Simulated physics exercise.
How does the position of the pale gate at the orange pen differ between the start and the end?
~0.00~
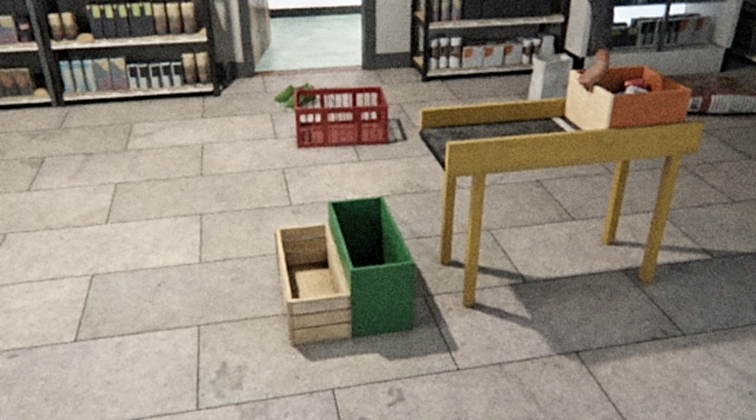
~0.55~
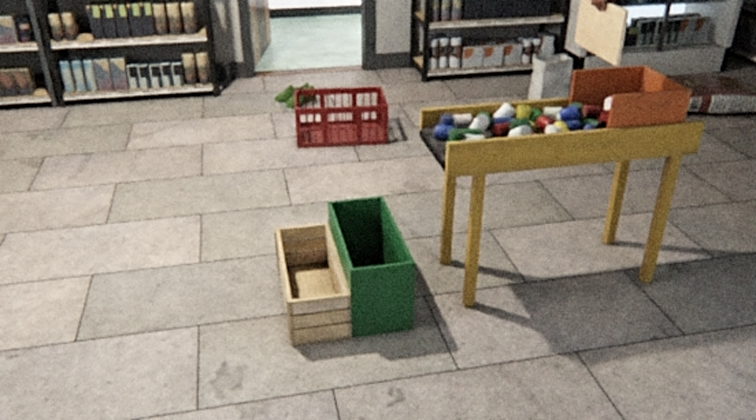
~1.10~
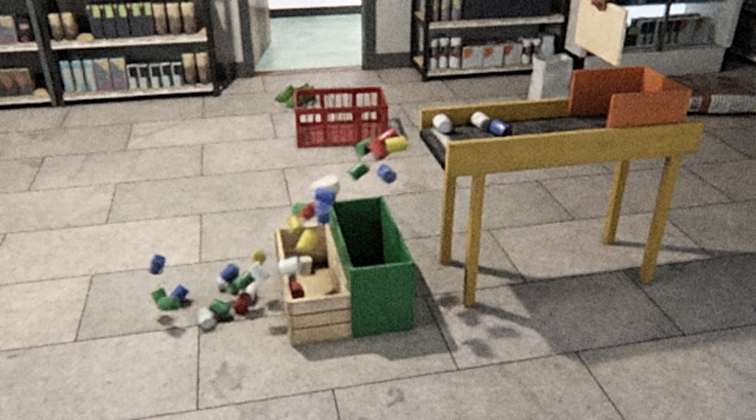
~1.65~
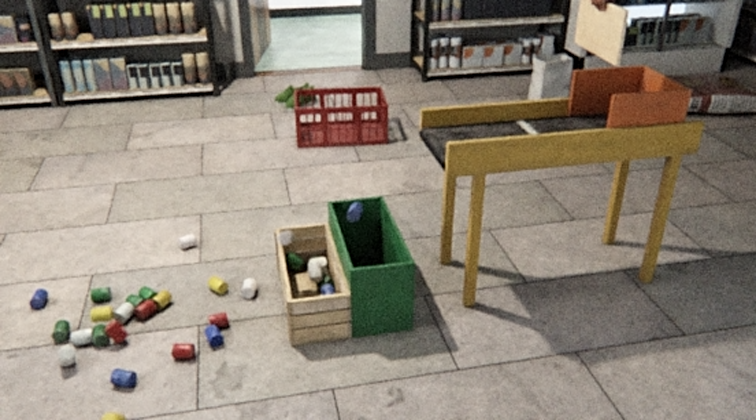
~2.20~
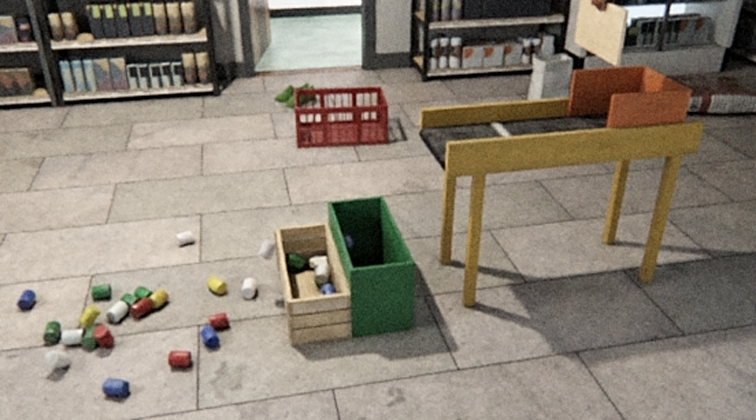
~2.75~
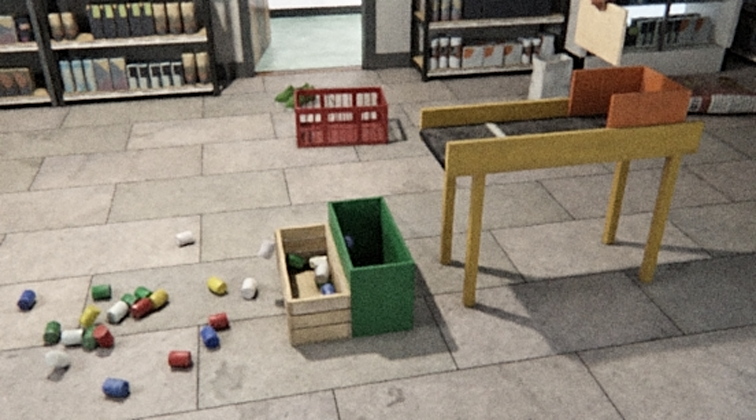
At the start the gate stands lowered at the left side of the orange pen, closing it off. By the end it is raised and held above the pen, leaving that side open.
